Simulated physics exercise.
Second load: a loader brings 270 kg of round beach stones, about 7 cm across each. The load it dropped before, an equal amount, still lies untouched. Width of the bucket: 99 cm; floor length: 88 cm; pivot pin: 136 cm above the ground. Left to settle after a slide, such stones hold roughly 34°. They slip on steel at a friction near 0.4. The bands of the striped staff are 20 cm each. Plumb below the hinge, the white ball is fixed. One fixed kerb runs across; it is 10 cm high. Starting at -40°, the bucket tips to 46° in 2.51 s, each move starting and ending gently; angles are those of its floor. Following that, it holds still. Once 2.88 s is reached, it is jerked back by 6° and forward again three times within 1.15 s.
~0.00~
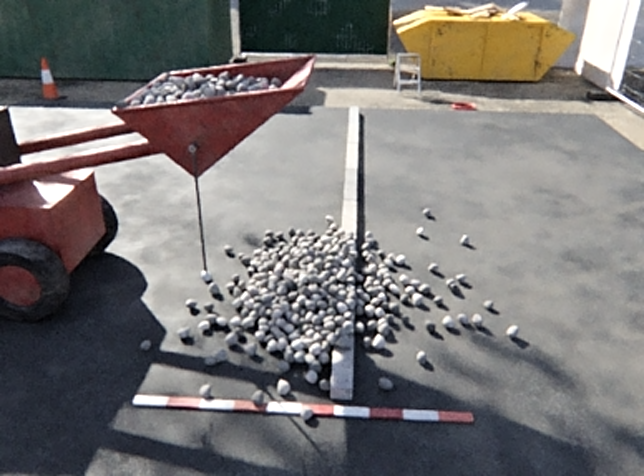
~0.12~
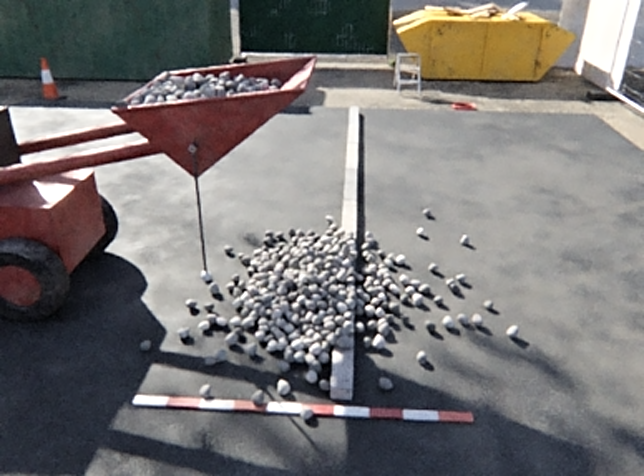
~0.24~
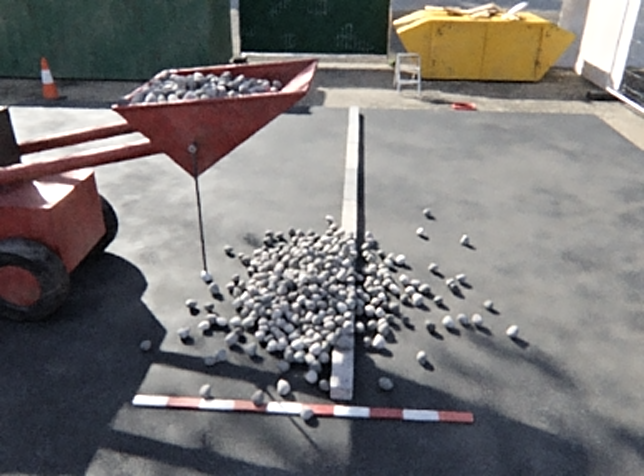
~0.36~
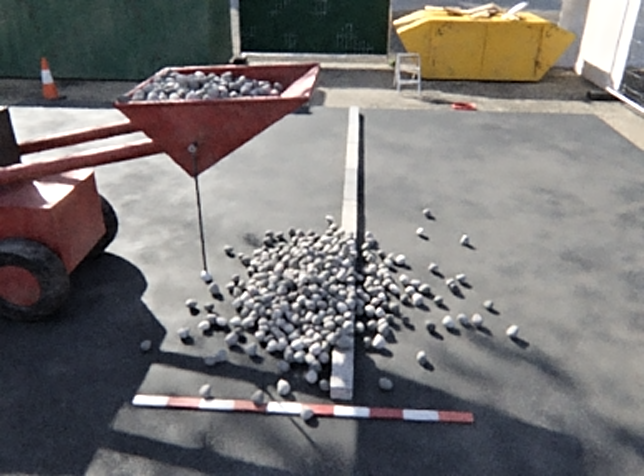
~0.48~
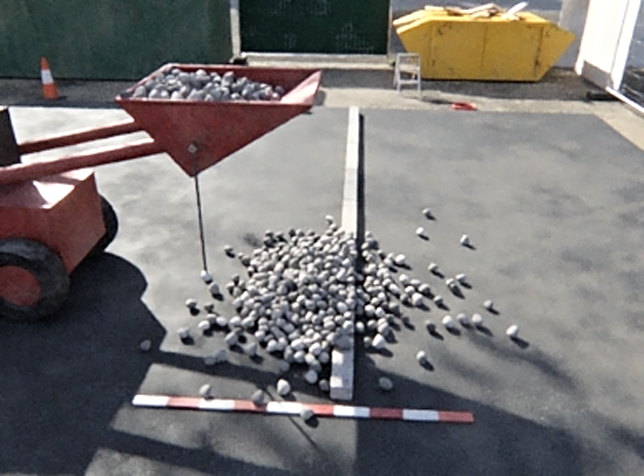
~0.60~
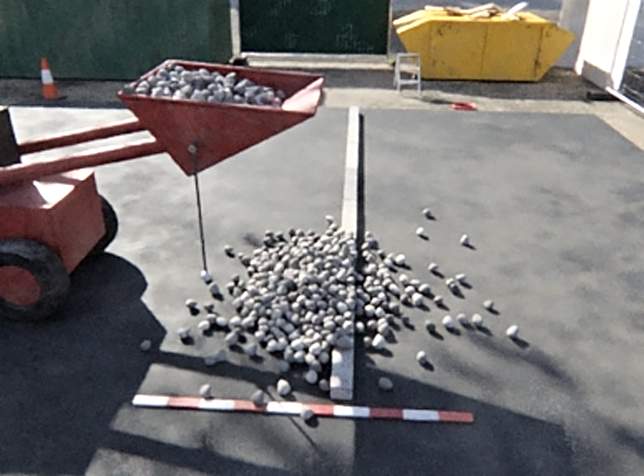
A red loader bucket heaped with round grey stones, at upper left in a sunlit paved yard seen from above, slowly tilts, its right-hand lip lowering slightly while the stones inside shift a little. Below it, a pile of similar stones lies motionless across a pale kerb, behind a red-and-white striped staff. An orange cone, green panels and a yellow skip stand still behind, and the camera stays fixed.
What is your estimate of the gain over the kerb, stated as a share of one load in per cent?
My estimate is 63 per cent of one load.
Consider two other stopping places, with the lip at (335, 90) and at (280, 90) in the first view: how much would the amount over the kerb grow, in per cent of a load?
85 %, then 40 %.
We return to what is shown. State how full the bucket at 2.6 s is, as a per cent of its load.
Some 0 %, roughly, is held.
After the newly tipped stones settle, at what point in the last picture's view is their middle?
I'd point to about (368, 283).
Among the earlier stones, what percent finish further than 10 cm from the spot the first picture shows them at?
Roughly 15 % of them.
After 1.9 s the floor is at 32°; in per cent of one load, 81 in the bucket, 105 on this side of the kerb, 13 over the kerb; the foremost stones are at (471, 294).
After 2.6 s the floor is at 46°; in per cent of one load, 0 in the bucket, 136 on this side of the kerb, 63 over the kerb; the foremost stones are at (481, 292).
After 4.5 s the floor is at 46°; in per cent of one load, 0 in the bucket, 123 on this side of the kerb, 76 over the kerb; the foremost stones are at (518, 280).
After 7.0 s the floor is at 46°; in per cent of one load, 0 in the bucket, 123 on this side of the kerb, 76 over the kerb; the foremost stones are at (518, 280). Net gain over the kerb, 63.
